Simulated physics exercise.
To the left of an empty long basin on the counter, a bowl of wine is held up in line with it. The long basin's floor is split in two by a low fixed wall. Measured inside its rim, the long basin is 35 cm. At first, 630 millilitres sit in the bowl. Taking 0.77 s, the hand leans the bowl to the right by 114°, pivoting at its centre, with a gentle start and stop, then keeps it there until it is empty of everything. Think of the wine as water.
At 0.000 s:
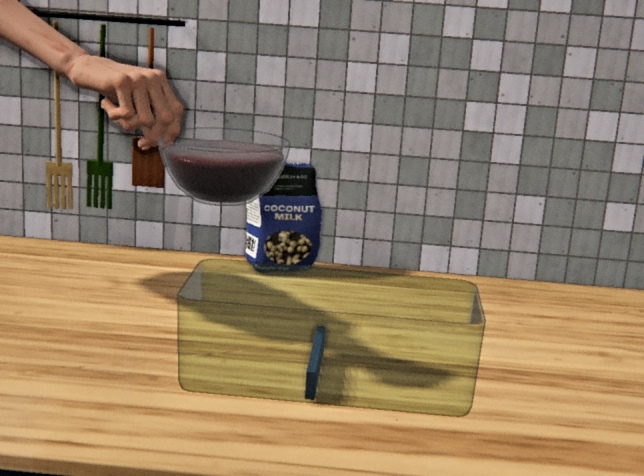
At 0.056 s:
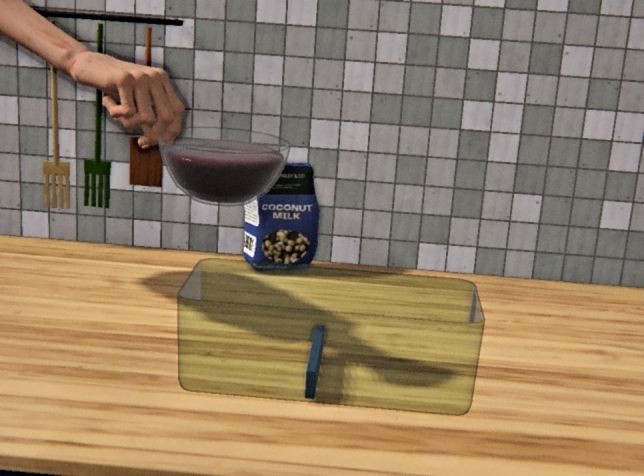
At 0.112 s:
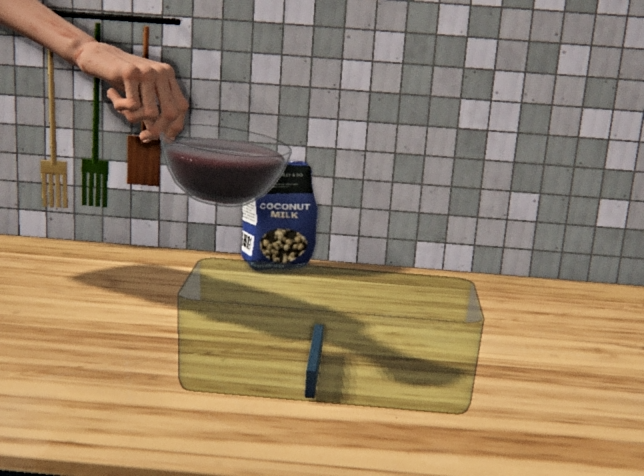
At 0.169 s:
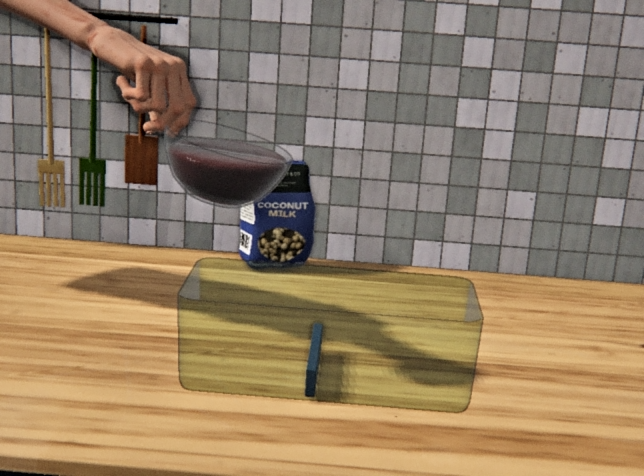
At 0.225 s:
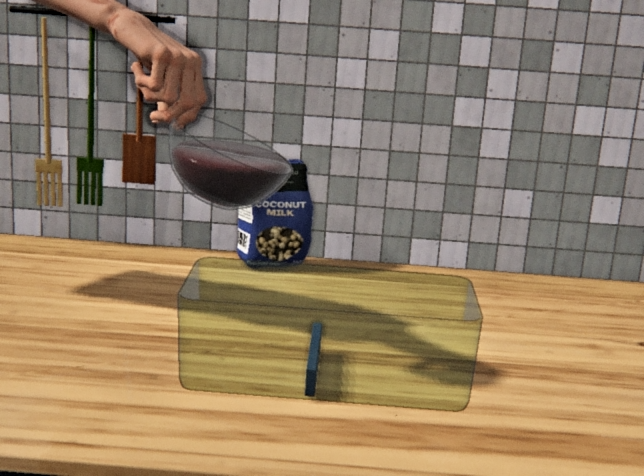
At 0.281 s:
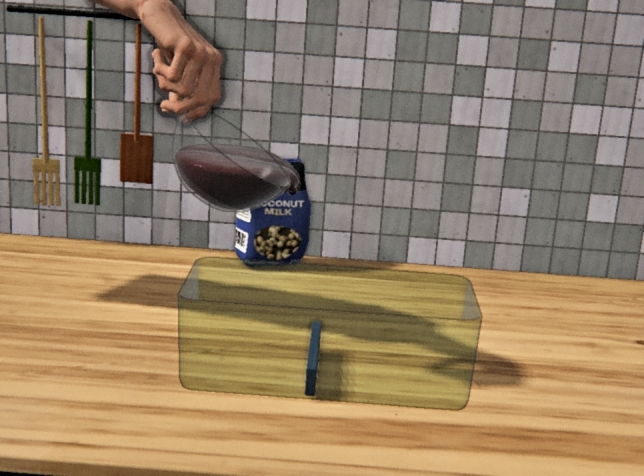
At first, a hand holds a clear bowl of dark red liquid level above the left part of an empty, yellow-tinted long basin on a wooden counter. The hand then rises and moves right, leaning the bowl rightward, slowly and then faster, as the liquid shifts toward its lowered right rim.
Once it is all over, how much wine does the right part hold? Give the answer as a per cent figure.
The right part holds about 58 per cent.
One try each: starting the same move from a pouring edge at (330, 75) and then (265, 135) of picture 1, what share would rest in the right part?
Try 1: Approx. 85 %; try 2: Approx. 30 %.
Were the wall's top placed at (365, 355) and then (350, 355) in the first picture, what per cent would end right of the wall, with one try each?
One try each: Around 15 percent and then around 15 percent.
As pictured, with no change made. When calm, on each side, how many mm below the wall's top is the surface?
Measured: Left around 24 mm, right around 22 mm.
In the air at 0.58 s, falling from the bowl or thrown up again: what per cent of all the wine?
Around 30 percent.
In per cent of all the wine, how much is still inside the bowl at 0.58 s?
8 %.
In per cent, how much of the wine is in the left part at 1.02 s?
40 %.
After 0.58 s the tilt is 97° and 8 per cent is still to pour, 14 is left of the wall and 48 right of it.
After 0.80 s the tilt is 114° and 0 per cent is still to pour, 41 is left of the wall and 57 right of it.
After 1.02 s the tilt is 114° and 0 per cent is still to pour, 40 is left of the wall and 58 right of it.
After 1.27 s the tilt is 114° and 0 per cent is still to pour, 40 is left of the wall and 58 right of it.
In the end 40 per cent lies left of the wall, 58 right of it and 1 outside.
